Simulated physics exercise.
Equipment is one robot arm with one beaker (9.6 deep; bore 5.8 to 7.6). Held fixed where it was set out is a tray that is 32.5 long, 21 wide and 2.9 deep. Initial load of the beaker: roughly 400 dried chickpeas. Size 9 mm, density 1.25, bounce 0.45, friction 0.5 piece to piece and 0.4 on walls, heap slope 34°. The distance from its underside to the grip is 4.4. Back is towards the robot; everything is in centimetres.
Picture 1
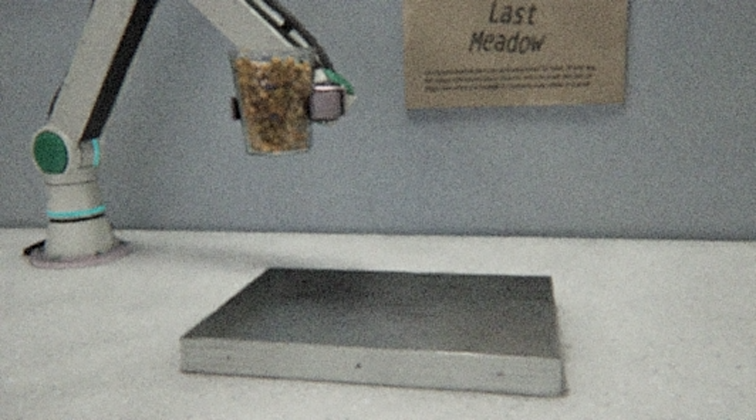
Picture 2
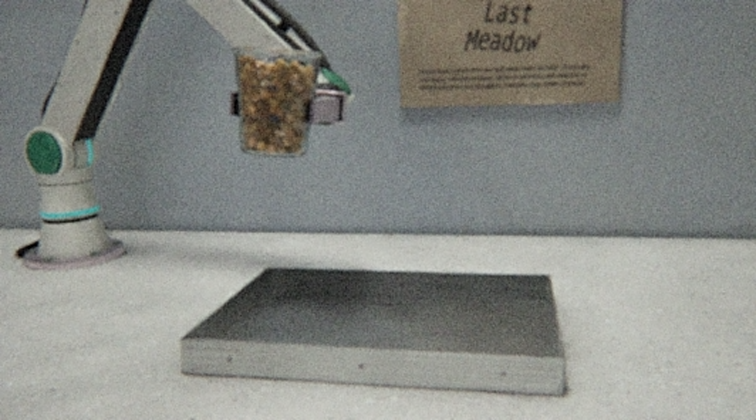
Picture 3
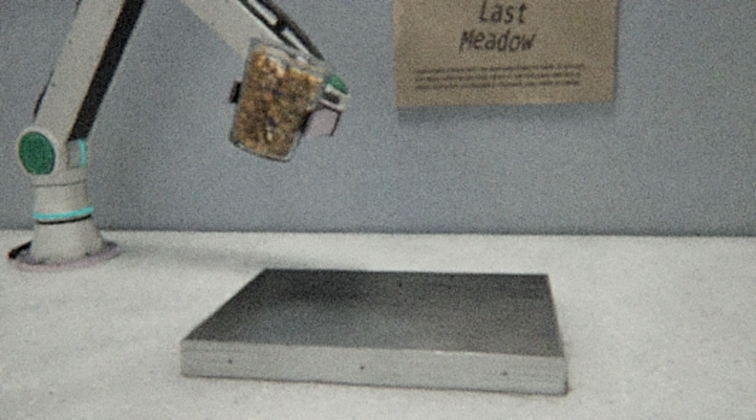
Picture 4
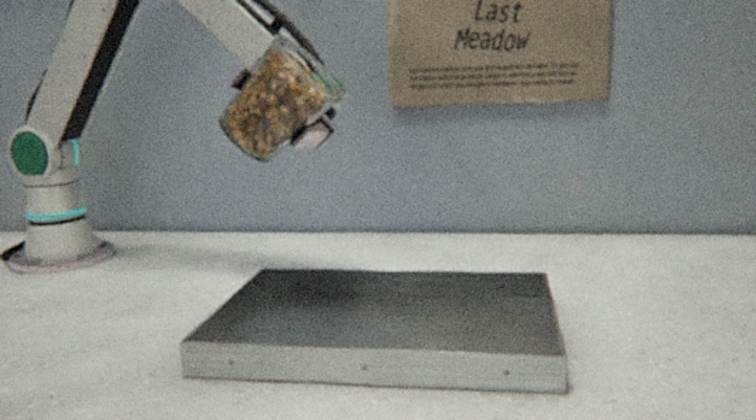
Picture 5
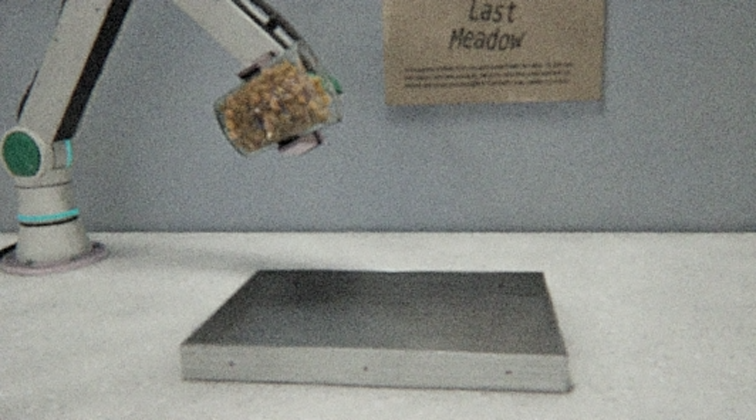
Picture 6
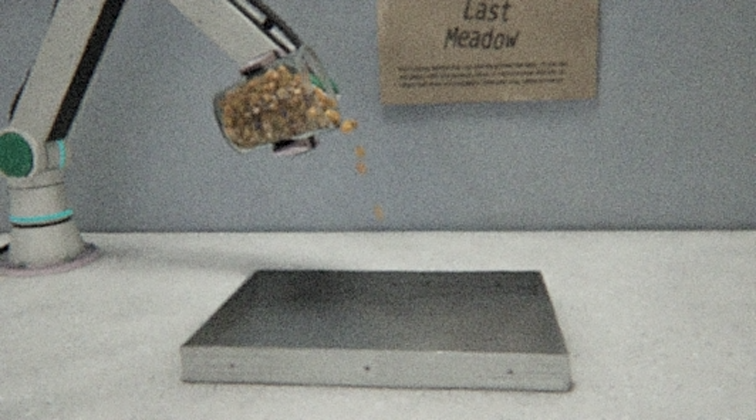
We see a robot arm holding a clear beaker of dried chickpeas above a flat metal slab on a pale surface; the arm tilts the beaker steadily to the right until a few chickpeas drop from its rim.
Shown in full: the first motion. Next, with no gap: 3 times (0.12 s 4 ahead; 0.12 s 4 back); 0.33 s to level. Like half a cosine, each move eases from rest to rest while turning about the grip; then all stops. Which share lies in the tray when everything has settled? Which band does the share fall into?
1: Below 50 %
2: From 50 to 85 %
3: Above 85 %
2.
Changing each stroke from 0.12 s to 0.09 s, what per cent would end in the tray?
That change gives some 70 percent.
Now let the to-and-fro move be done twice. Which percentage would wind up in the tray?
Estimate for that case: 55 %.
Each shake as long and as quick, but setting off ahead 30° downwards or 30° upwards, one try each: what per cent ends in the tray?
Try one gives about 40 in a hundred, try two about 70 in a hundred.
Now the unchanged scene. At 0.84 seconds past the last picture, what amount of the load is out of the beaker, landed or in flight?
About 65 per cent by then.
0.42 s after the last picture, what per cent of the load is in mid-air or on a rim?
My guess is some 3 in a hundred.
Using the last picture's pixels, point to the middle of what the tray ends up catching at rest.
It sits close to (438, 329).
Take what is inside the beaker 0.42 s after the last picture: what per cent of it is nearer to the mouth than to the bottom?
Something near 65 per cent is there.
Then, 0.42 s later, tilted 71° forward, highest piece 24 above the table; 241 in the beaker, 146 in the tray, 14 in flight or on a rim.
Then, 0.84 s later, tilted 50° forward, highest piece 24 above the table; 235 in the tray, 150 in the beaker, 1 on the table or floor, 15 in flight or on a rim.
Then, 1.25 s later, level, highest piece 25 above the table; 249 in the tray, 150 in the beaker, 2 on the table or floor.
Then, 2.30 s later, level, highest piece 25 above the table; 249 in the tray, 150 in the beaker, 2 on the table or floor.
At rest, 249 in the tray, 150 in the beaker, 2 on the table or floor. That is 62 % in the tray.
